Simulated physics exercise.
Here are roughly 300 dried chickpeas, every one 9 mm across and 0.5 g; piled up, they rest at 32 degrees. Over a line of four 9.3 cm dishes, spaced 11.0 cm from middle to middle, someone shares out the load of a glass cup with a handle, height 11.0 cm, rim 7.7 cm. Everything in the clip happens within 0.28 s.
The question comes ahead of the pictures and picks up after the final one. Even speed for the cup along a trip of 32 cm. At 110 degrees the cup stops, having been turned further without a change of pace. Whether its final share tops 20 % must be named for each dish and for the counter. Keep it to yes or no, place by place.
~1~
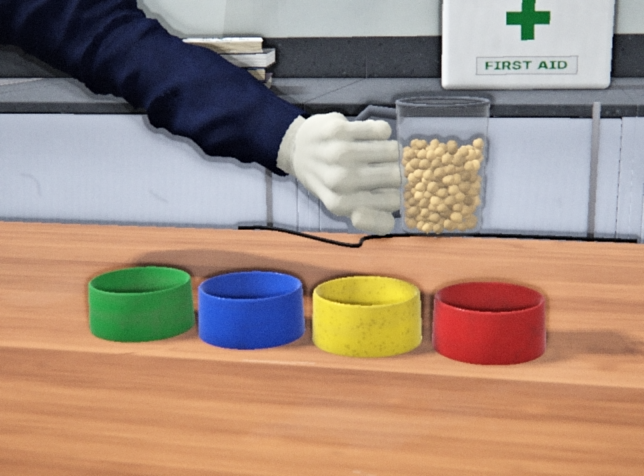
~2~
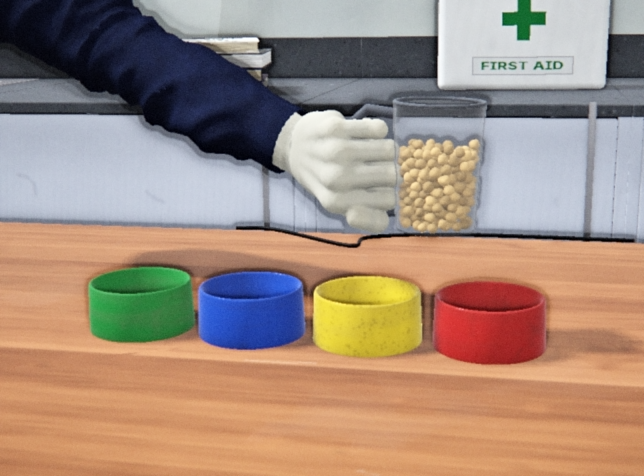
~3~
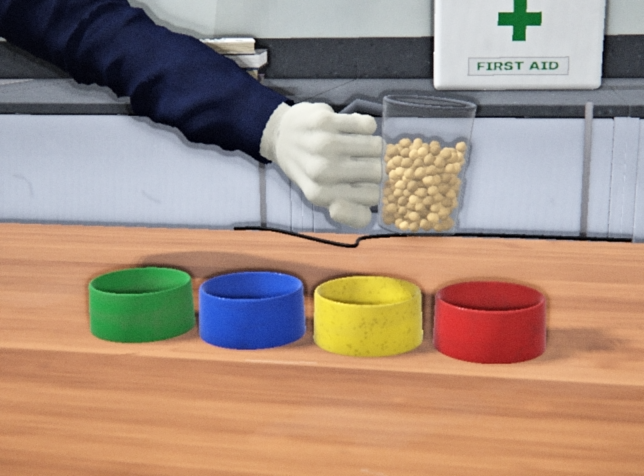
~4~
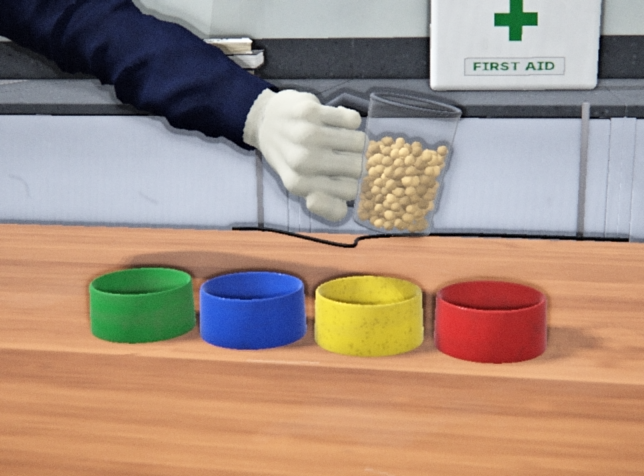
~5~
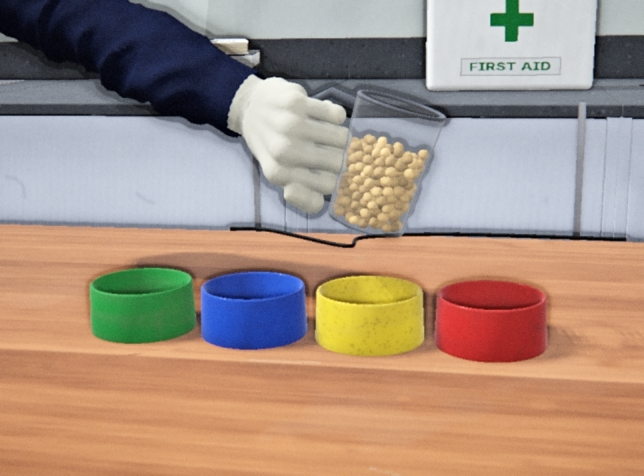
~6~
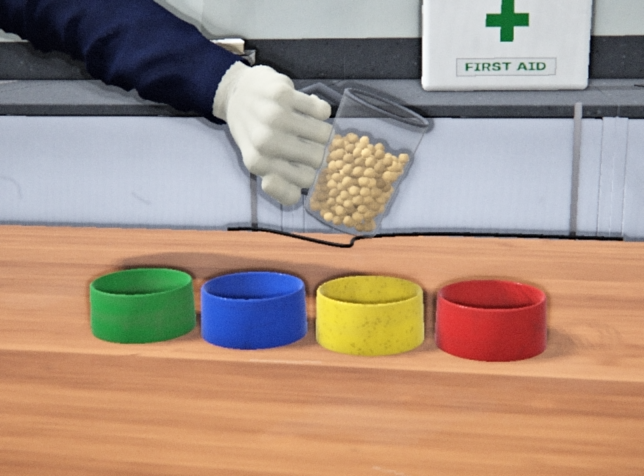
Place by place: Red no, blue no, green yes, yellow no, counter yes.
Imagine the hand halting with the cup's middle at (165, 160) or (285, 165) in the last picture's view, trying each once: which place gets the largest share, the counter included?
I'd bet on blue for the first try and yellow for the second.
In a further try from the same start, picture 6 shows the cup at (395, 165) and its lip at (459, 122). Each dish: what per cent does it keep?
Then red 0, blue 50, green 40, and yellow 0.
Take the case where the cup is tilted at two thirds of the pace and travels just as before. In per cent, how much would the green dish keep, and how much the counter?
Then: Green 60; counter 40.
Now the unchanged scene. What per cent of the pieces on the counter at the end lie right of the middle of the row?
Around 0 per cent of it.
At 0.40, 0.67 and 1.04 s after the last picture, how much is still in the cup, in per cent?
Series: 100 / 100 / 75 per cent.
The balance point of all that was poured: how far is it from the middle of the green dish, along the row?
Roughly 4 cm to the right.
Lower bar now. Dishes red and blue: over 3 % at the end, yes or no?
So red is a miss and blue is a pass.
Then, 0.40 s after the last picture, tilt 65 degrees; cup holds 100 %.
Then, 0.67 s after the last picture, tilt 93 degrees; cup holds 100 %.
Then, 1.04 s after the last picture, tilt 110 degrees; cup holds 75 %, green 15 %.
In the end, red 0 %, blue 10 %, green 55 %, yellow 0 %, counter 35 %.
